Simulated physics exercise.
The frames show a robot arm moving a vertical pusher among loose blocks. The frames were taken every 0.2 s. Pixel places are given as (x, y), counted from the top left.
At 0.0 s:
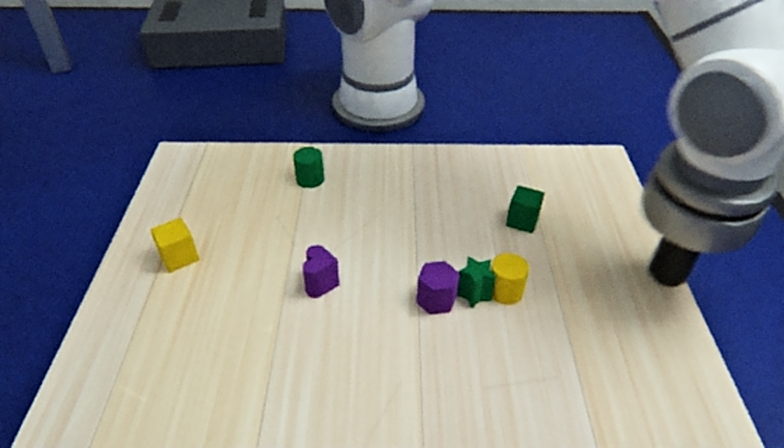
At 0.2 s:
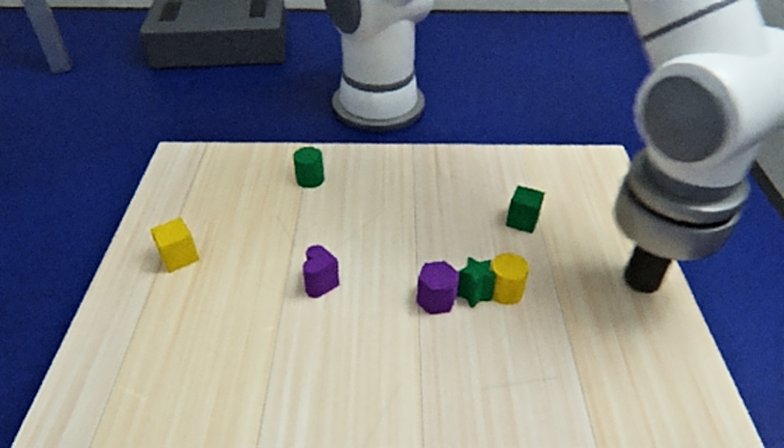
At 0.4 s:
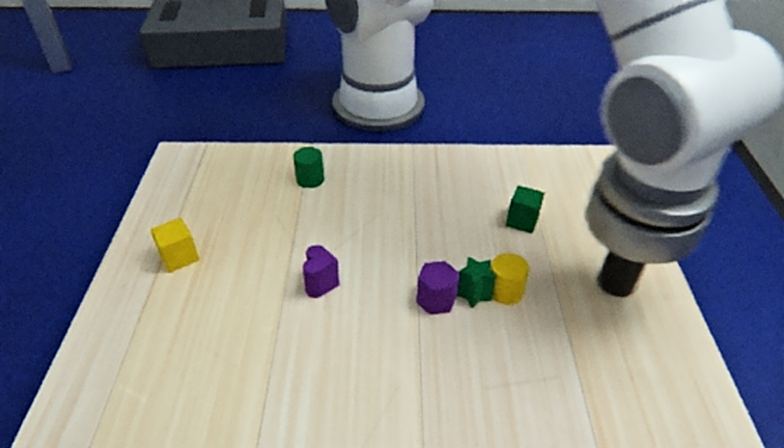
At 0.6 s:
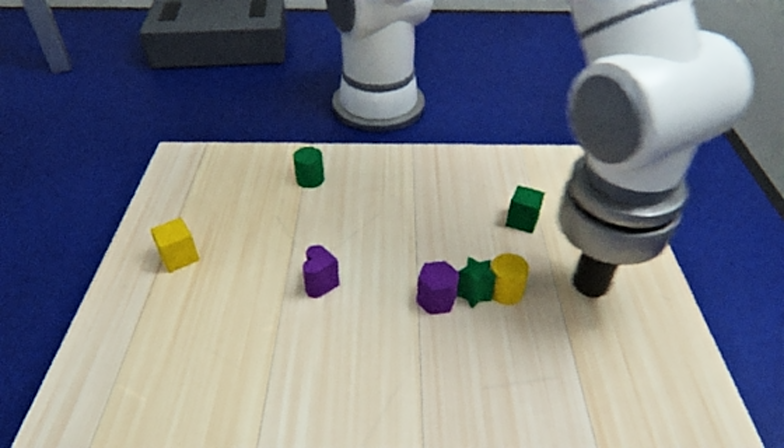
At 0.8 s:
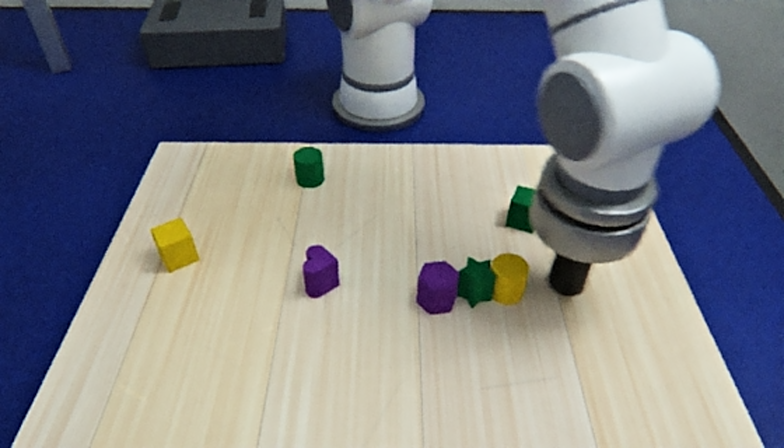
On a pale wooden tabletop, a robot arm moving its dark vertical pusher steadily left near colourful blocks that stay still.
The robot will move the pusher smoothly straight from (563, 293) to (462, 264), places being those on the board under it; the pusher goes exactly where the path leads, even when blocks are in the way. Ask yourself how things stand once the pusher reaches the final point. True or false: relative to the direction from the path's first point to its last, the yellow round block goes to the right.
False.
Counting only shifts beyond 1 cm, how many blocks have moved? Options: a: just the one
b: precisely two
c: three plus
Correct choice: C.
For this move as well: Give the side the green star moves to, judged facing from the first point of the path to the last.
Facing the way the path runs, start to end, you'll find the green star has shifted left.
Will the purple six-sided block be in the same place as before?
In short: No.
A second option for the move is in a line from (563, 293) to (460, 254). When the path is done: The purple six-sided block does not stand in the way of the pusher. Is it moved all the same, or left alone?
Displaced, by a centimetre or more.
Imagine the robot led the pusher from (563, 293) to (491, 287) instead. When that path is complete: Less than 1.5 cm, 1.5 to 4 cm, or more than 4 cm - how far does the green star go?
It's set to move over 4 cm.
The first path, step by step. One third of the way, pusher at (530, 273); purple six-sided block at (431, 276); green star at (469, 269); yellow round block at (499, 264).
Two thirds of the way, pusher at (496, 263); purple six-sided block at (416, 283), turned 35° clockwise; green star at (449, 279), turned 40° anticlockwise; yellow round block at (470, 262).
At the end, pusher at (463, 254); purple six-sided block at (404, 292), turned 55° clockwise; green star at (442, 283), turned 75° anticlockwise; yellow round block at (444, 259); green four-sided block still.
